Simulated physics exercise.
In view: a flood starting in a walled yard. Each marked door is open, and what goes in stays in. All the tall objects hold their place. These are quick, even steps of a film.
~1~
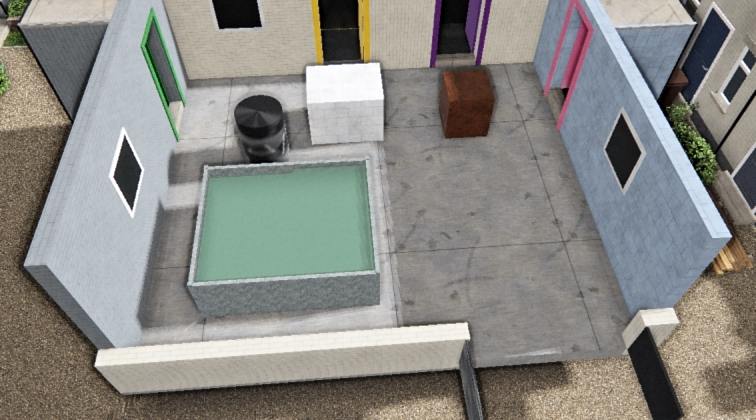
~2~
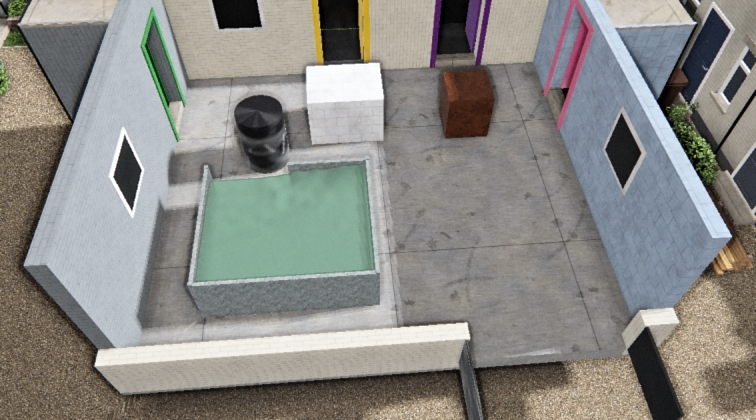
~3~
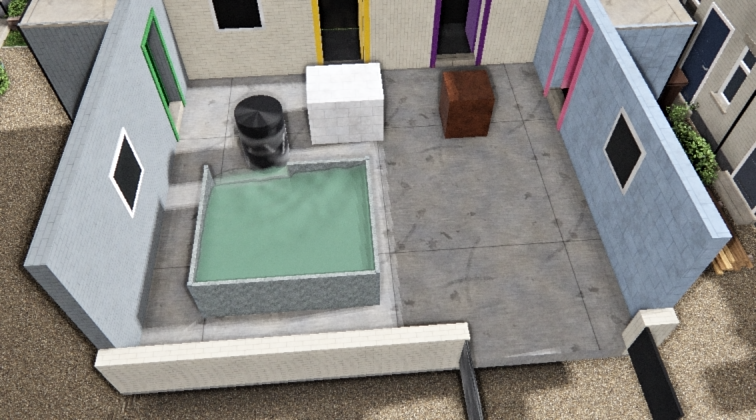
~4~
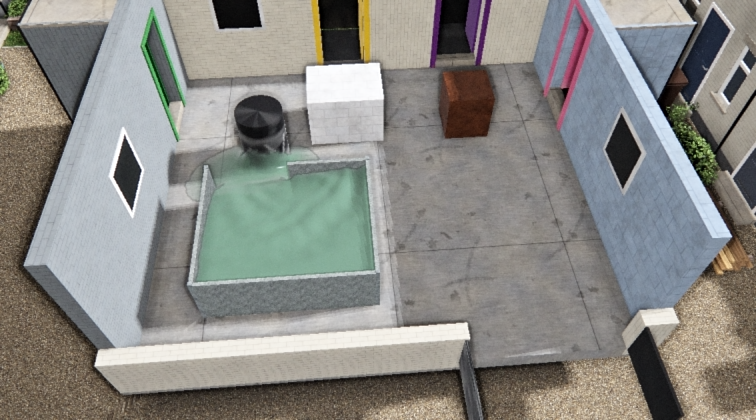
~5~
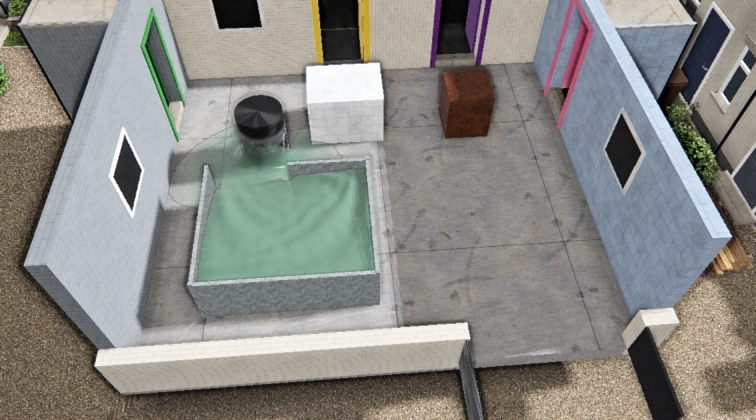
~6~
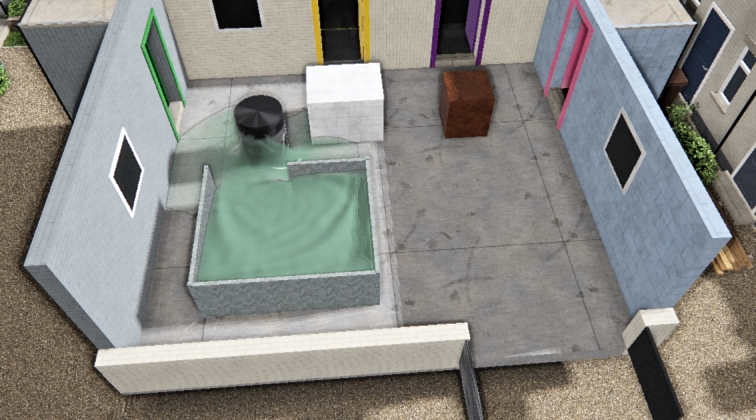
Green water in a low, walled tank rippled and poured out through a gap in its far side, then spread across the grey yard floor around the black barrel and toward the white block.
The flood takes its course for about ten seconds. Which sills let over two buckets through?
The green door takes more than that; the pink door stays under that; the yellow door stays under that; the purple door stays under that.
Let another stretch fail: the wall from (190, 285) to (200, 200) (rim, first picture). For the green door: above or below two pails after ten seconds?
Then: Green takes less.
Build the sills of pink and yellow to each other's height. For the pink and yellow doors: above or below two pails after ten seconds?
My reading: Pink passes that mark; yellow lets less in.
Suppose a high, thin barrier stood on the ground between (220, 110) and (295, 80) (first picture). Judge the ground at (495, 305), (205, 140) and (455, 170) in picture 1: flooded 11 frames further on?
In that order: Not flooded, wet, wet.
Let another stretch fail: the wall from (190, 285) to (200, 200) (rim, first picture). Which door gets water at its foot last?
Last comes the one in pink.
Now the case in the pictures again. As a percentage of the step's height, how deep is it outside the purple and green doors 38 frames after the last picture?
In turn 60 and 120 per cent.
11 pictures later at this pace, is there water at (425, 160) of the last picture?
Answer: Covered.
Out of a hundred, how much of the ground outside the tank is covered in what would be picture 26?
About 60 per cent.
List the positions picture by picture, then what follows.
In the first frame, the tank at (287, 219) is whole and still.
In the second frame, the front is at a hidden place, out from the gap on the tank's far side.
In the third frame, the front is at a hidden place, out from the gap on the tank's far side.
In the fourth frame, the front is at (303, 150), out from the gap on the tank's far side.
In the fifth frame, the front is at (234, 128), out from the gap on the tank's far side.
In the sixth frame, water pours out on the tank's far side and has run to (231, 108).
A moment on, water covers 25 % of the floor; the green door under two buckets in, the pink door not reached, the yellow door not reached, the purple door not reached.
Next, water covers 40 % of the floor; the green door over two buckets in, the pink door not reached, the yellow door wet at the sill, nothing in, the purple door not reached.
Then, water covers 60 % of the floor; the green door over two buckets in, the pink door wet at the sill, nothing in, the yellow door wet at the sill, nothing in, the purple door wet at the sill, nothing in.
Later, water covers 90 % of the floor; the green door far over two buckets in, the pink door under two buckets in, the yellow door under two buckets in, the purple door wet at the sill, nothing in.
In the end, water covers 100 % of the floor; the green door far over two buckets in, the pink door under two buckets in, the yellow door under two buckets in, the purple door under two buckets in.
